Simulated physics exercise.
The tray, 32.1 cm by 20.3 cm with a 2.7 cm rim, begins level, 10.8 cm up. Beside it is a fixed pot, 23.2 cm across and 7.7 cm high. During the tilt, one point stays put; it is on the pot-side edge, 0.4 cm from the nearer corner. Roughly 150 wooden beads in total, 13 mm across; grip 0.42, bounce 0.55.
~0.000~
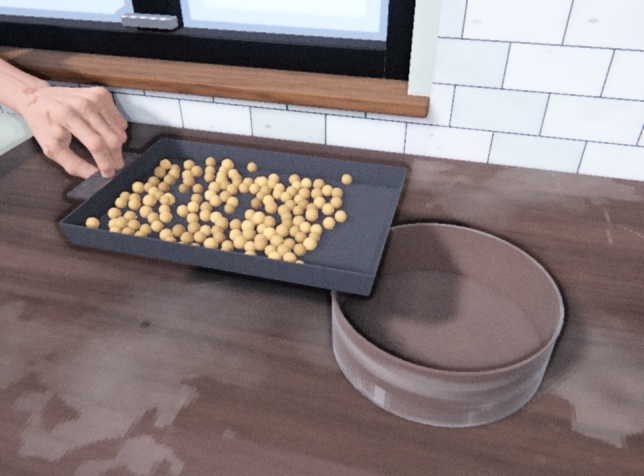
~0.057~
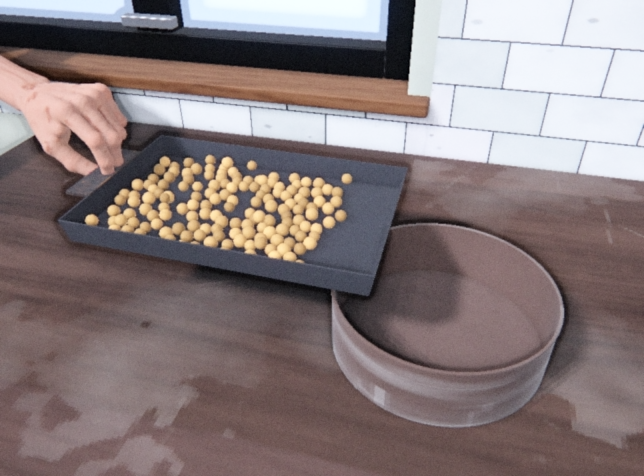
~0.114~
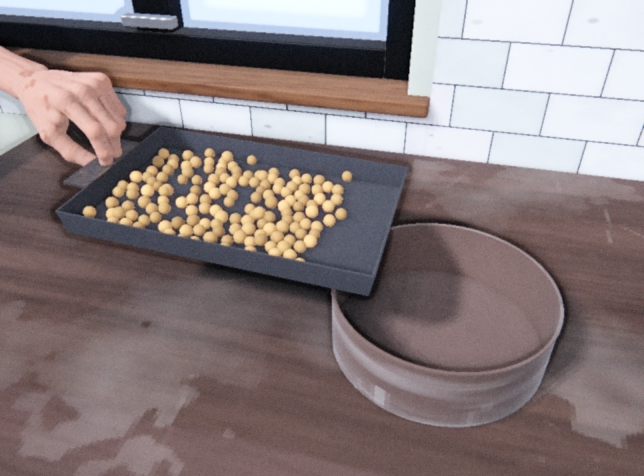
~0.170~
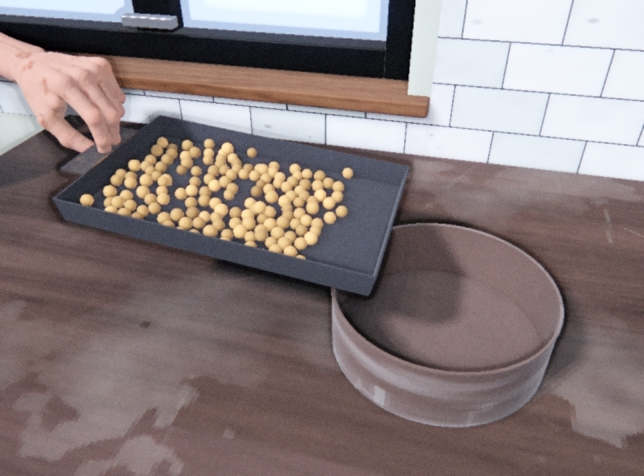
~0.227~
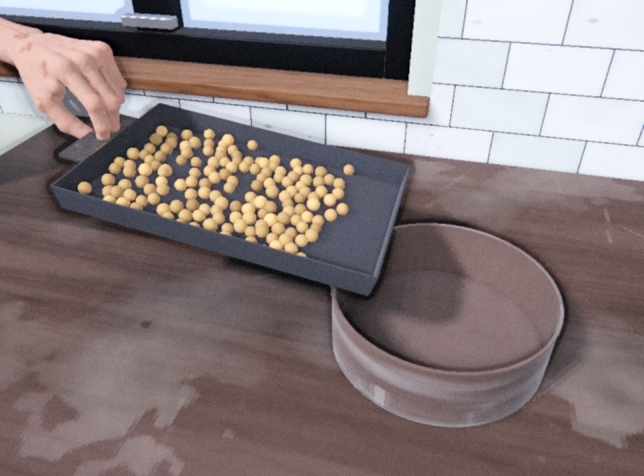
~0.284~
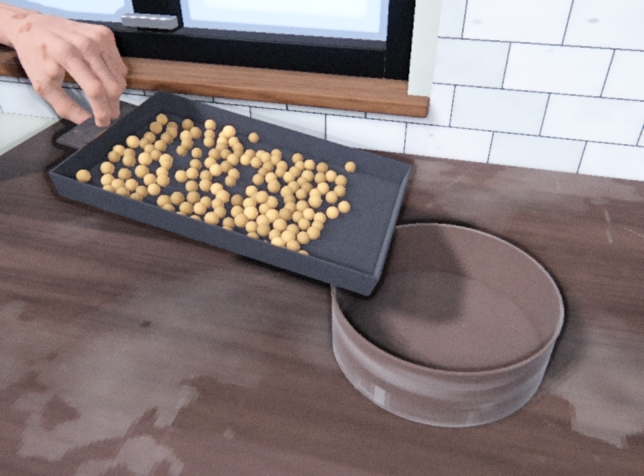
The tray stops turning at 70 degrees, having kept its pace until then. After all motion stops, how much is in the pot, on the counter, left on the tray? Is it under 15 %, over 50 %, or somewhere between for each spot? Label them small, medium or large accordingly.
Pot - small, counter - small, left on the tray - large.
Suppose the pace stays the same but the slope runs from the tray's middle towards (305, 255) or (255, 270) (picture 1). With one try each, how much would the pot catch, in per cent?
That would be close to 0 per cent, then close to 0 per cent.
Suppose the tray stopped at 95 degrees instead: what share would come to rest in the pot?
In that case some 100 per cent.
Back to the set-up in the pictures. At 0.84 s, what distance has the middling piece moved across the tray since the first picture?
Roughly 11 cm.
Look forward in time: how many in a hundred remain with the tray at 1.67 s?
Roughly 100 per cent.
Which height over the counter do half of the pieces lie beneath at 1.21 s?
Median height: Approx. 18 cm.
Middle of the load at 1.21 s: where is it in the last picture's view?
Roughly (365, 191).
After 0.84 s, tilt 39 degrees; the tray holds 100 %, the pot 0 %.
After 1.21 s, tilt 58 degrees; the tray holds 100 %, the pot 0 %.
Then, at 1.67 s, tilt 70 degrees; the tray holds 100 %, the pot 0 %.
At rest (2.6 s), pot 5 %, counter 0 %, tray 95 %.
